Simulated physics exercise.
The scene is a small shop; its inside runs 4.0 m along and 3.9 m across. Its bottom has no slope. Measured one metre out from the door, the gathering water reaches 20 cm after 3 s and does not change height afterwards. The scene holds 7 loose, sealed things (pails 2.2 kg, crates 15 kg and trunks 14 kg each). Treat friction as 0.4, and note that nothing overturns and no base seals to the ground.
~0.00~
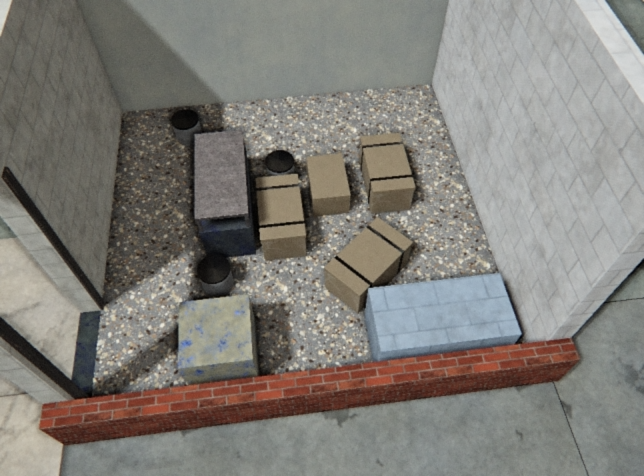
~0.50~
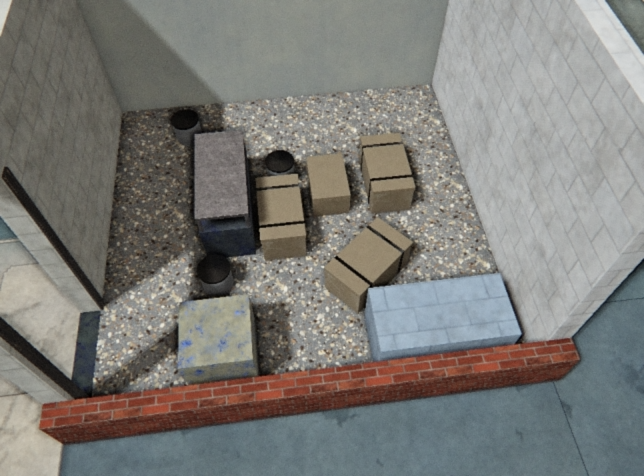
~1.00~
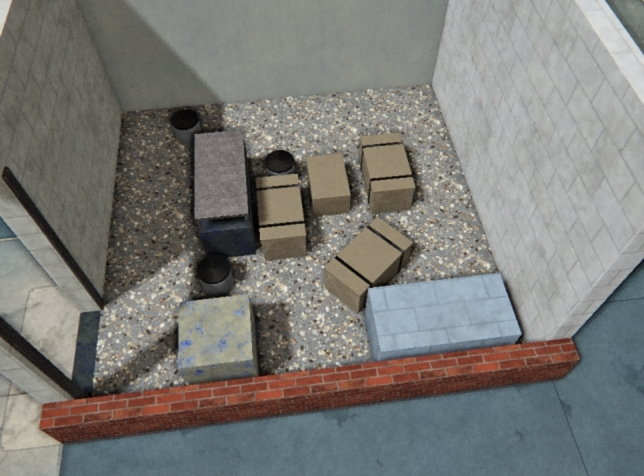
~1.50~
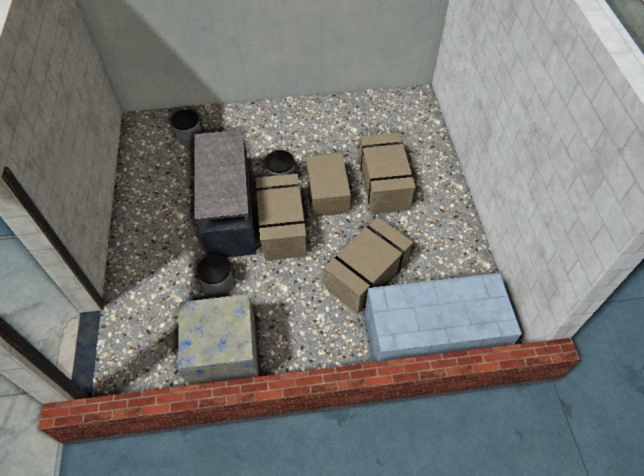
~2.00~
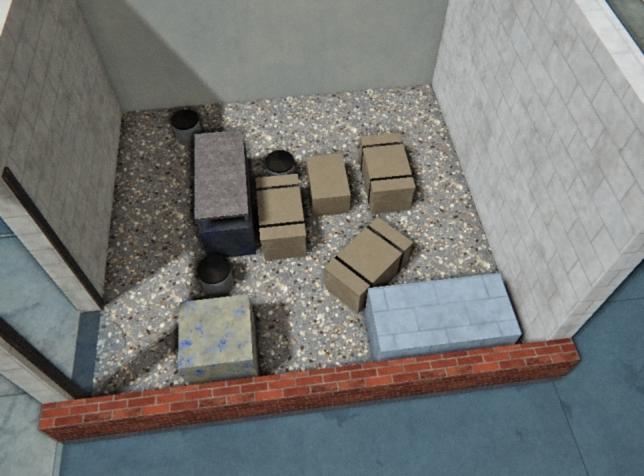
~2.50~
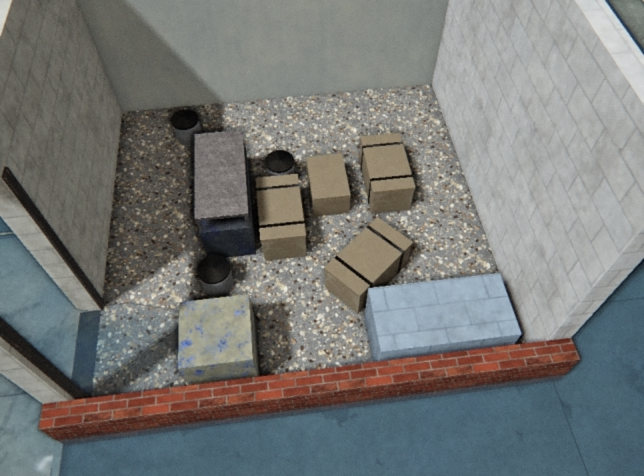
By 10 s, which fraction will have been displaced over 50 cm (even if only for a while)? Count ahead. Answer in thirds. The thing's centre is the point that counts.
One to two thirds.
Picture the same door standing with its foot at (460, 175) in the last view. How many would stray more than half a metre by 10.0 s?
Count: 5.
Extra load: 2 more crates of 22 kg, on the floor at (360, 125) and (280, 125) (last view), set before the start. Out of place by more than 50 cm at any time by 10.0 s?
Order as asked: Not as far and not as far.
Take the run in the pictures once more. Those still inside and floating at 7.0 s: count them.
It comes to 2 of them.
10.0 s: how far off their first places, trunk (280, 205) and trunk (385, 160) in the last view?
They've ended up 20 cm and 0 cm away, in that order.
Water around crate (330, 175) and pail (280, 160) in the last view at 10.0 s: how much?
3 and 3 cm.
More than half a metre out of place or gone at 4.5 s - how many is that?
The number comes to 1.
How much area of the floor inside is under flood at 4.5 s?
Around 4.5 m2 of it.
After 3.5 s 0 of 7 are over 50 cm from their spots; 0 afloat.
After 4.5 s 1 of 7 are over 50 cm from their spots; 1 afloat.
After 7.0 s 2 of 7 are over 50 cm from their spots; 2 afloat.
After 10.0 s 3 of 7 are over 50 cm from their spots, and 3 have been at some point; 5 afloat.
